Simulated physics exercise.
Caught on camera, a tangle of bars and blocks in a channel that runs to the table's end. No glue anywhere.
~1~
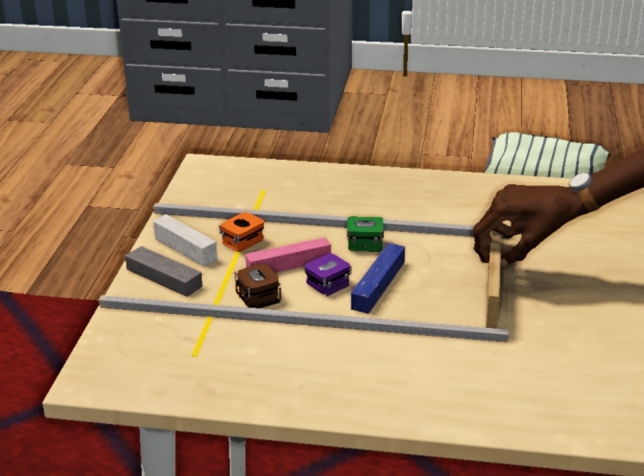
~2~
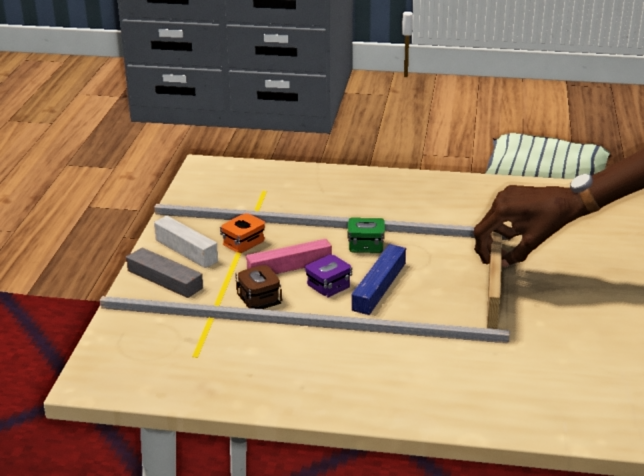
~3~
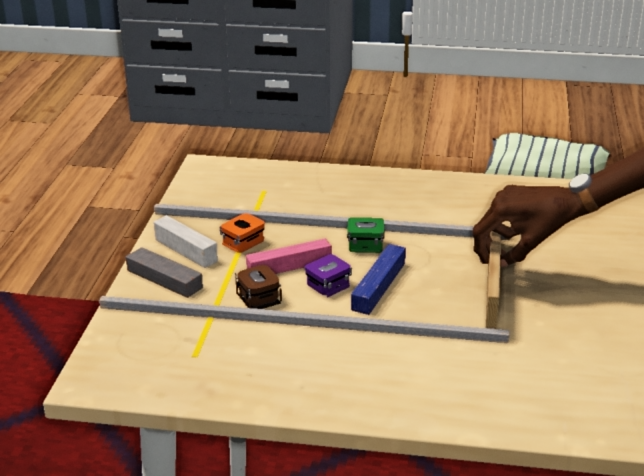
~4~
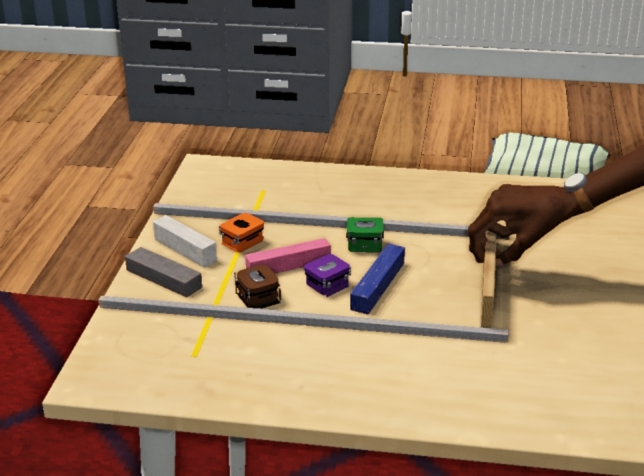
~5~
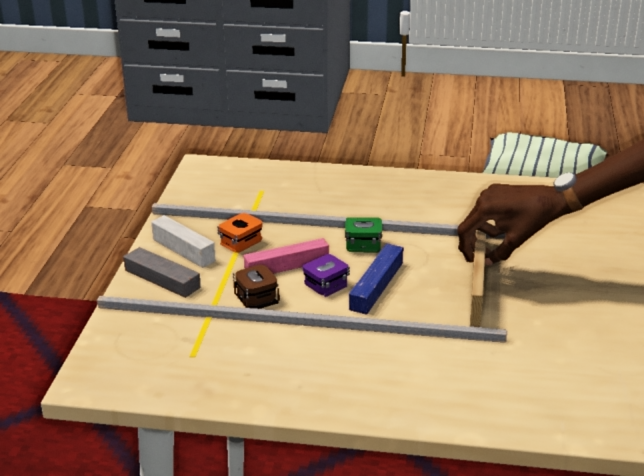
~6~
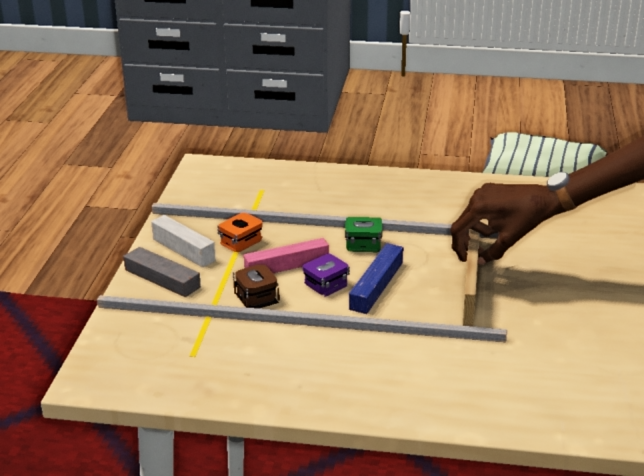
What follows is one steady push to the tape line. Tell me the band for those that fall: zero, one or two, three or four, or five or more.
The number that fall off is zero.
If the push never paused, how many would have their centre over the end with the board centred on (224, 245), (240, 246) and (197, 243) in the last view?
It would be 0, 0 and 2.
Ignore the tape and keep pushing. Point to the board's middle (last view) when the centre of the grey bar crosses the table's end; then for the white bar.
About (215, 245), and (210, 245) for the other.
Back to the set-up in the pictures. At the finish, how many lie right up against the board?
That makes 2.
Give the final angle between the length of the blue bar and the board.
Near 0 degrees.
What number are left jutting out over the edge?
2 of them.
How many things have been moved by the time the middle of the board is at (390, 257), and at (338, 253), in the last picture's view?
The counts are 1 and 4.
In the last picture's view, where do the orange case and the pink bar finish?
The orange case at (188, 229), the pink bar at (184, 252).
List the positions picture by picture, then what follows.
In the first frame, grey bar (164, 271); white bar (185, 241); orange case (243, 233); board (494, 265); tape (233, 263).
In the second frame, white bar (186, 241); board (495, 266).
In the third frame, orange case (243, 234); brown case (259, 288).
In the fourth frame, grey bar (163, 271); purple case (327, 276).
In the fifth frame, white bar (183, 241); green case (364, 235).
In the sixth frame, grey bar (162, 271); white bar (183, 241); orange case (241, 233); board (472, 264); tape (231, 263).
A little later, none off yet; grey bar at rest near (162, 271); white bar at rest near (183, 241); orange case at rest near (241, 233).
Next, none off yet; grey bar at rest near (160, 272); white bar moving near (178, 239); orange case shifted about its own width near (217, 233).
When it is over, the number that fall off is zero.
